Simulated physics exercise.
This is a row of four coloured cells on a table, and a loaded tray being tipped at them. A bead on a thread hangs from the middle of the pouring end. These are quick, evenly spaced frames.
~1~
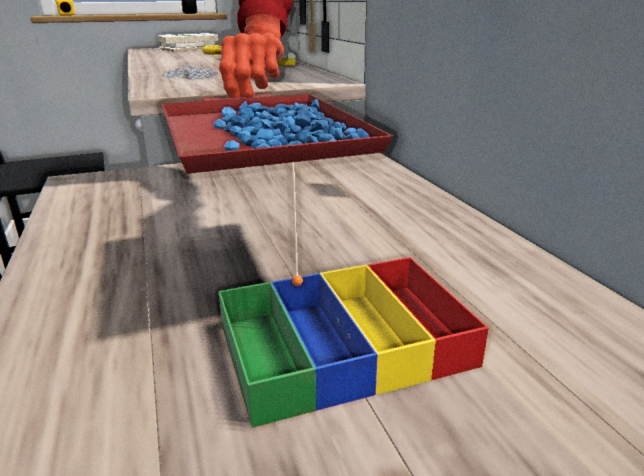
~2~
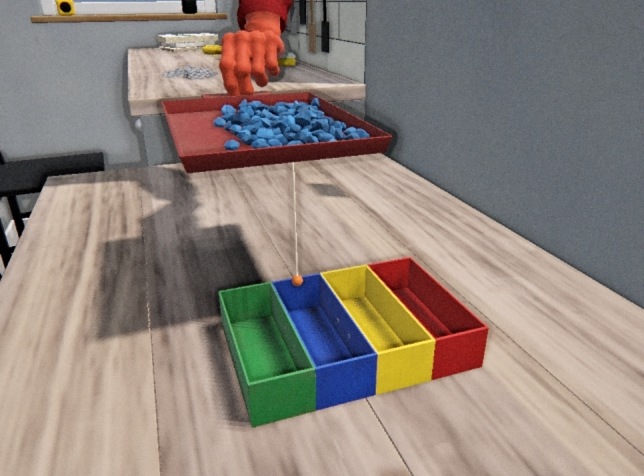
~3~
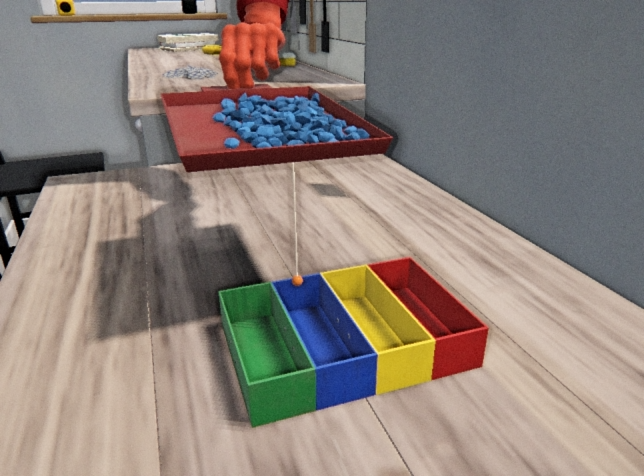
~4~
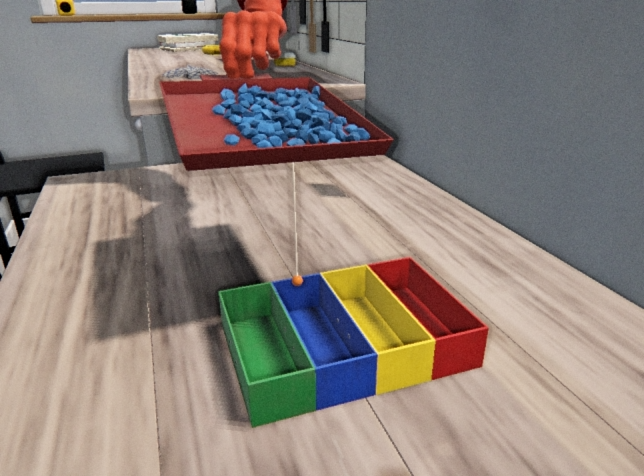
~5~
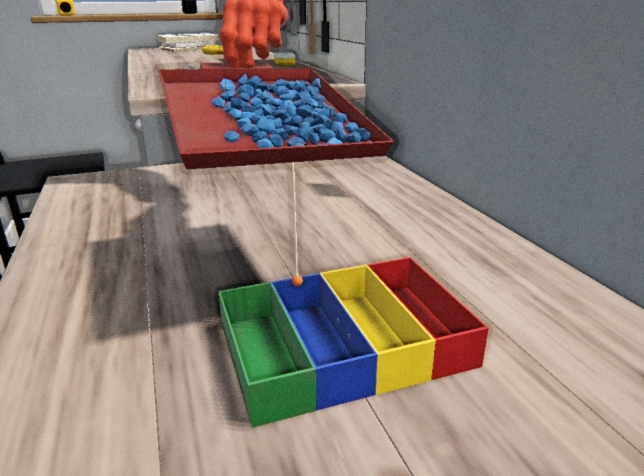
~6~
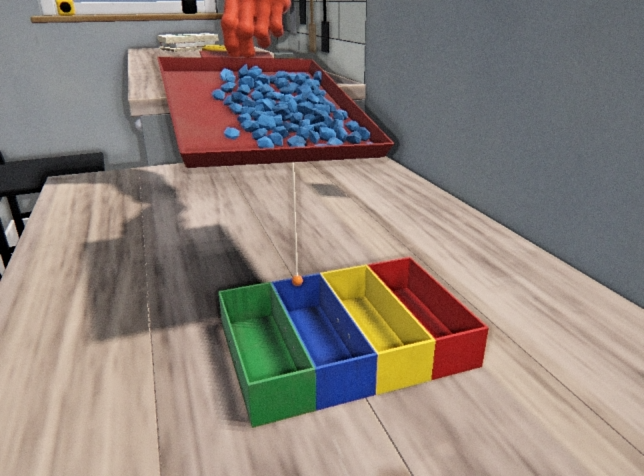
A red tray of blue stones, with an orange-red hand at its far side, starts level, then its far edge gradually rises and it tilts slightly toward the right front corner, above still green, blue, yellow and red cells.
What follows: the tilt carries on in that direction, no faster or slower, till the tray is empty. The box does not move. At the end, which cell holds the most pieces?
It favours the yellow compartment.
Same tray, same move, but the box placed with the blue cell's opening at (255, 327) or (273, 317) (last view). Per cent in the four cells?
Near 70 % and 80 %.
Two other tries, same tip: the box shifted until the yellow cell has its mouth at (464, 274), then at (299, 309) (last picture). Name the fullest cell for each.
First the green one, then the red one.
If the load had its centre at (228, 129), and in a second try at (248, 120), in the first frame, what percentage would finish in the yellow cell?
About 30 and 40 per cent.
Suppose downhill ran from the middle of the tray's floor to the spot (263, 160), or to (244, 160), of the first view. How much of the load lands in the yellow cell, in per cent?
Near 10 % and 0 %.
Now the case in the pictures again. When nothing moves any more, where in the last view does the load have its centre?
At about (380, 339).
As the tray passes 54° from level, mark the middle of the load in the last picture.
Around (325, 92).
Shortly afterwards, tray tipped steeply; the whole lot on the tray.
Next, tray tipped right over; near a quarter on the tray; near a third in the yellow cell; near a quarter in the red cell; a little in the blue cell; only a few in the green cell; near a quarter falling or outside the box.
Some moments later, tray tipped past a quarter turn; near half in the yellow cell; near a quarter in the red cell; near a quarter in the blue cell; only a few in the green cell; a little falling or outside the box.
In the end, tray tipped past a quarter turn; near half in the yellow cell; near a quarter in the red cell; near a quarter in the blue cell; only a few in the green cell; a little outside the box.
